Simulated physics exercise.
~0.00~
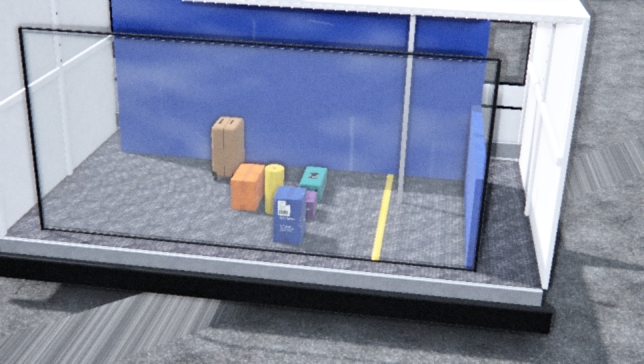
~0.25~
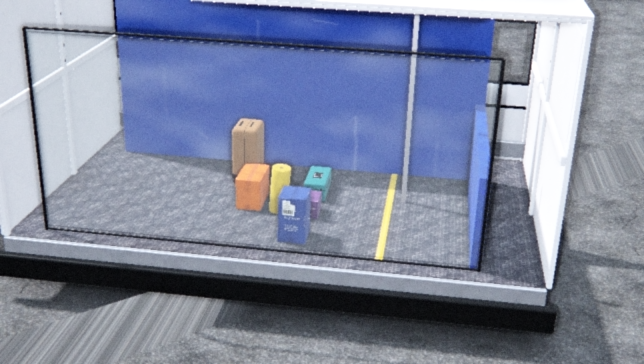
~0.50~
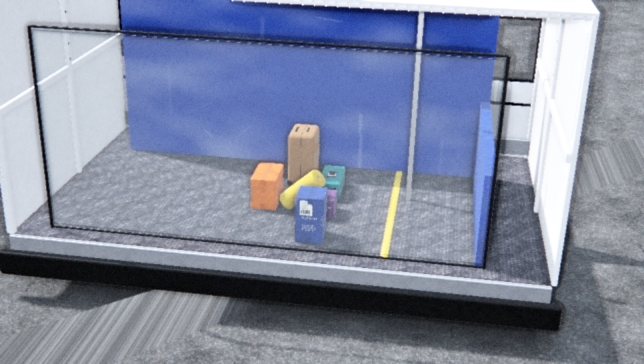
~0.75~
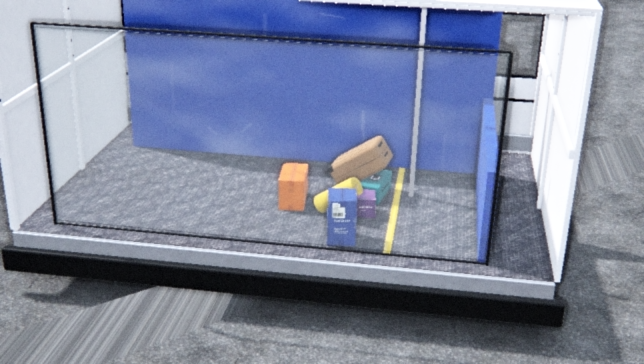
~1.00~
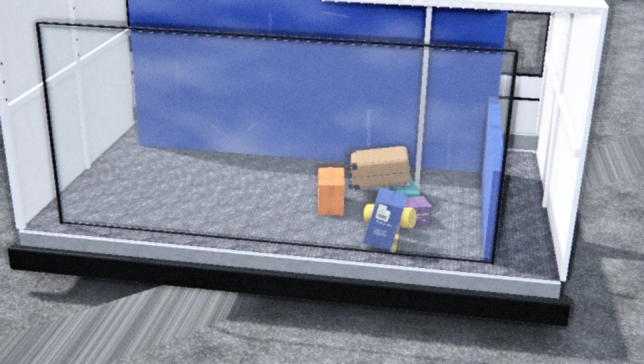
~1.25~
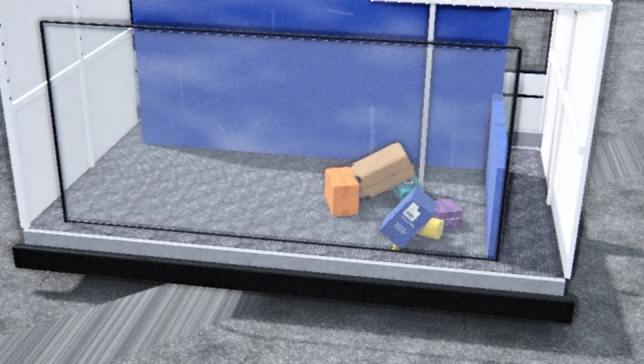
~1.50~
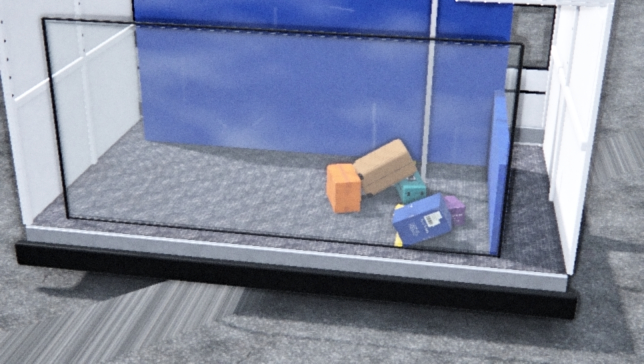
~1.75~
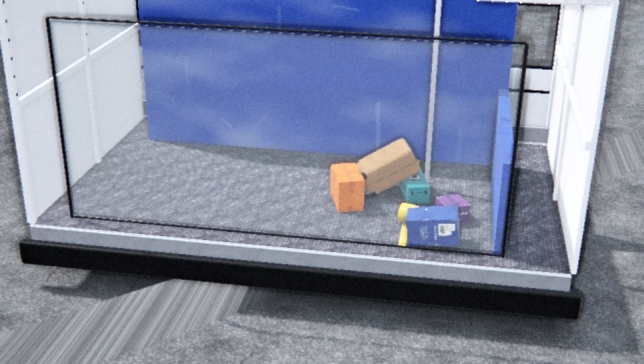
To begin with, a brown wheeled case, an orange carton, a yellow roll, a blue pack, a teal toolbox and a small purple carton stand grouped left of a yellow line in an open-fronted bay. The load starts sliding right, and the yellow roll leans over as the brown case closes in. The case then topples onto its side, while the roll goes down and the blue pack tips. The pack falls flat, nearly hiding the roll. Finally, the roll, pack and purple carton rest beyond the line, while the brown case and upright orange carton stay short of it.
